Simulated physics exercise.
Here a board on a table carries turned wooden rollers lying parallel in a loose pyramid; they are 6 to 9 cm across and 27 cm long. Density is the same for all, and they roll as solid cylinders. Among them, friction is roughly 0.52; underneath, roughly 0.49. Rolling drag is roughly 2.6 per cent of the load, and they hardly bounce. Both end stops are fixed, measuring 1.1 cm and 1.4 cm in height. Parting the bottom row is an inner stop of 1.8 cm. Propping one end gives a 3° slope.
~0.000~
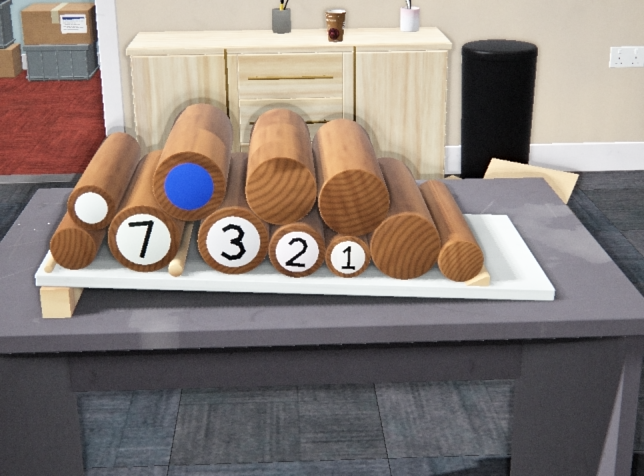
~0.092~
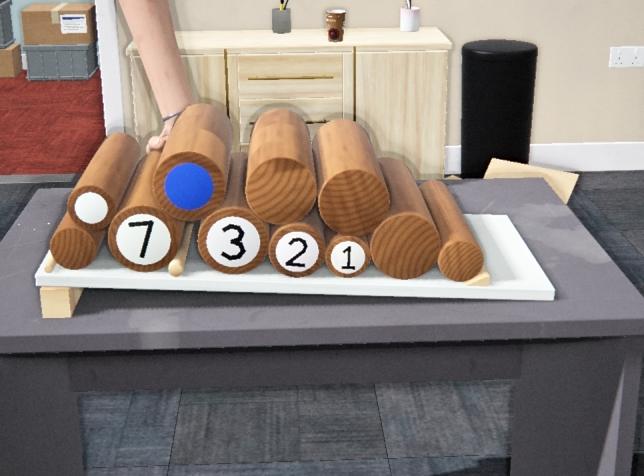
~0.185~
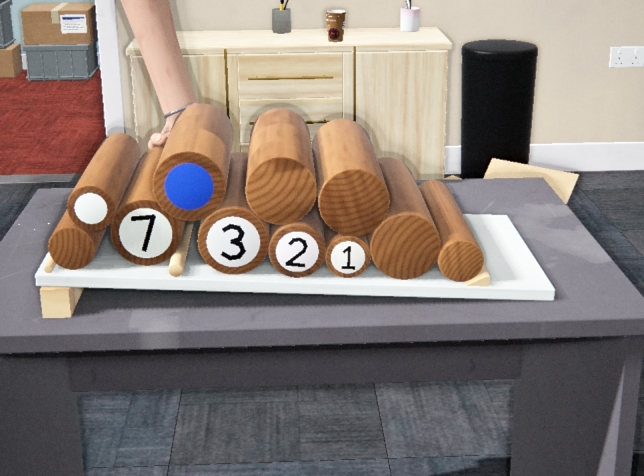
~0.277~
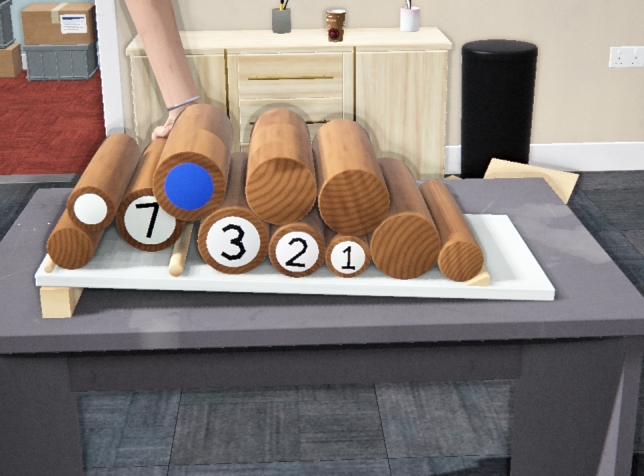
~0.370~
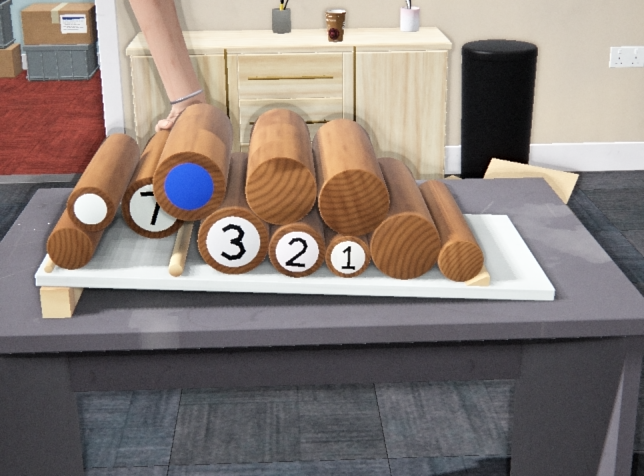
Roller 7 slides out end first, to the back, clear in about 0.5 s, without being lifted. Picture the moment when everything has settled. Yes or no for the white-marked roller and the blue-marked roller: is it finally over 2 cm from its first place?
The white-marked roller: Yes; the blue-marked roller: Yes.
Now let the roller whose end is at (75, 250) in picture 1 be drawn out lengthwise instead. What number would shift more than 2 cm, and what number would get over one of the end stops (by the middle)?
The counts come to 1 and 0.
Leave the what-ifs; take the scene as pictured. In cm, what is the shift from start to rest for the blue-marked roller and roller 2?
Blue-marked roller: 9, roller 2: 1.
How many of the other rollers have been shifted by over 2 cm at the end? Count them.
Tally: 3.
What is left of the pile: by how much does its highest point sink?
Around 1 centimetres.
After 0.71 s, 0 now displaced over 2 cm; white 0.8 cm right and 0.8 cm down; blue 1 cm left and 0.8 cm down.
After 0.86 s, 3 now displaced over 2 cm; white 1.1 cm right and 4 cm down; blue 3.7 cm left and 5 cm down.
After 1.23 s, 3 now displaced over 2 cm; 1 over the left round bar; white 2.9 cm left and 5 cm down; blue 8 cm left and 7 cm down.
After 1.72 s, 3 now displaced over 2 cm; 1 over the left round bar; white 1.2 cm left and 5 cm down; blue 6 cm left and 7 cm down.
In the end, by 2.0 s, 3 moved over 2 cm; 1 over the left round bar; white 1.2 cm left and 5 cm down; blue 6 cm left and 7 cm down; top of the pile 20 cm high, from 21 cm.
